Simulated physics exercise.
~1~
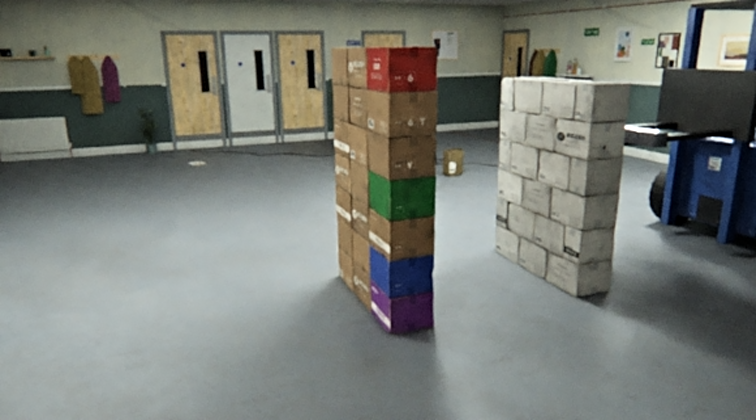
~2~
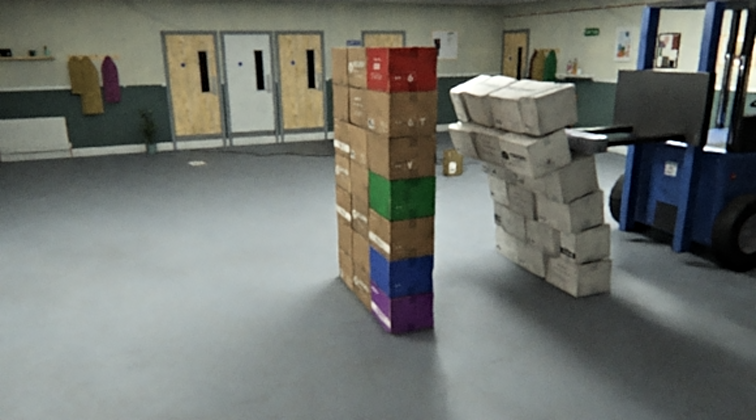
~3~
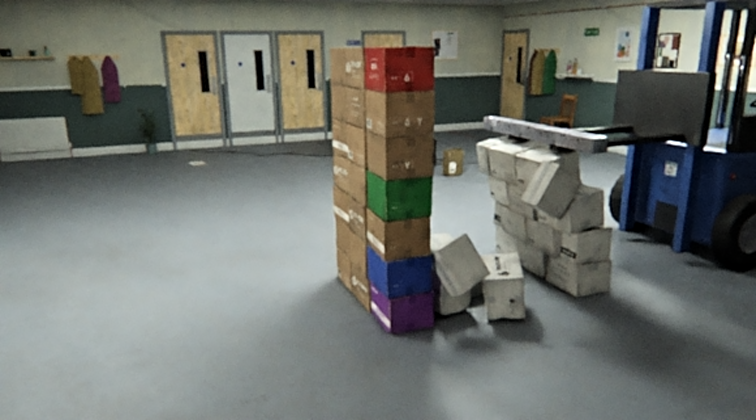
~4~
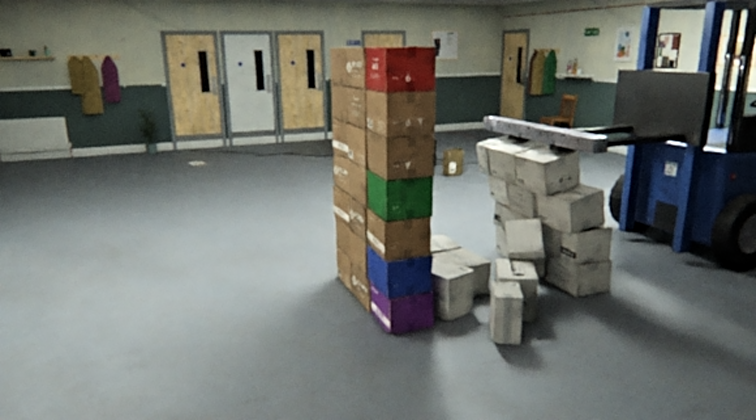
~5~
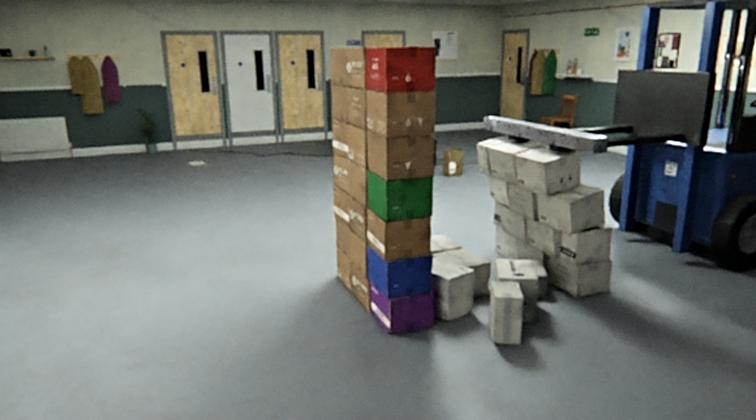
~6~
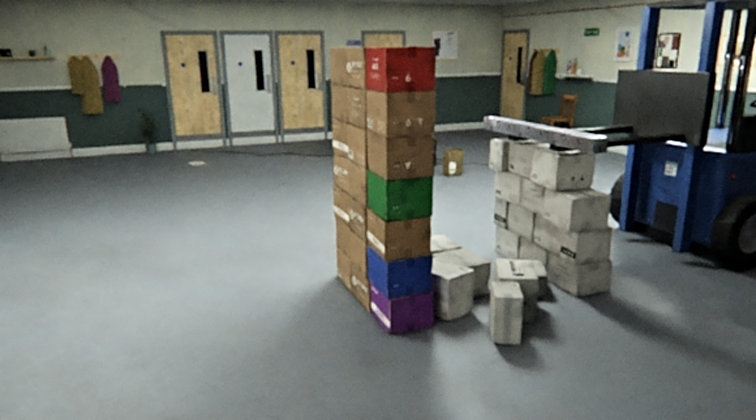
In a large hall with a grey floor, seen from slightly above by a still camera, a column-stacked wall of brown cartons stands near the centre, its near end marked red, green, blue and purple. To its right is a wall of pale cartons laid with overlapping joints, with a blue lift truck behind it. The truck moves in from the right, and the beam on its forks pushes the top of the pale wall leftward. Upper cartons topple into the gap and tumble to the floor, some against the brown wall's base. The beam stops, the remaining pale cartons settle, and the coloured cartons stay stacked.
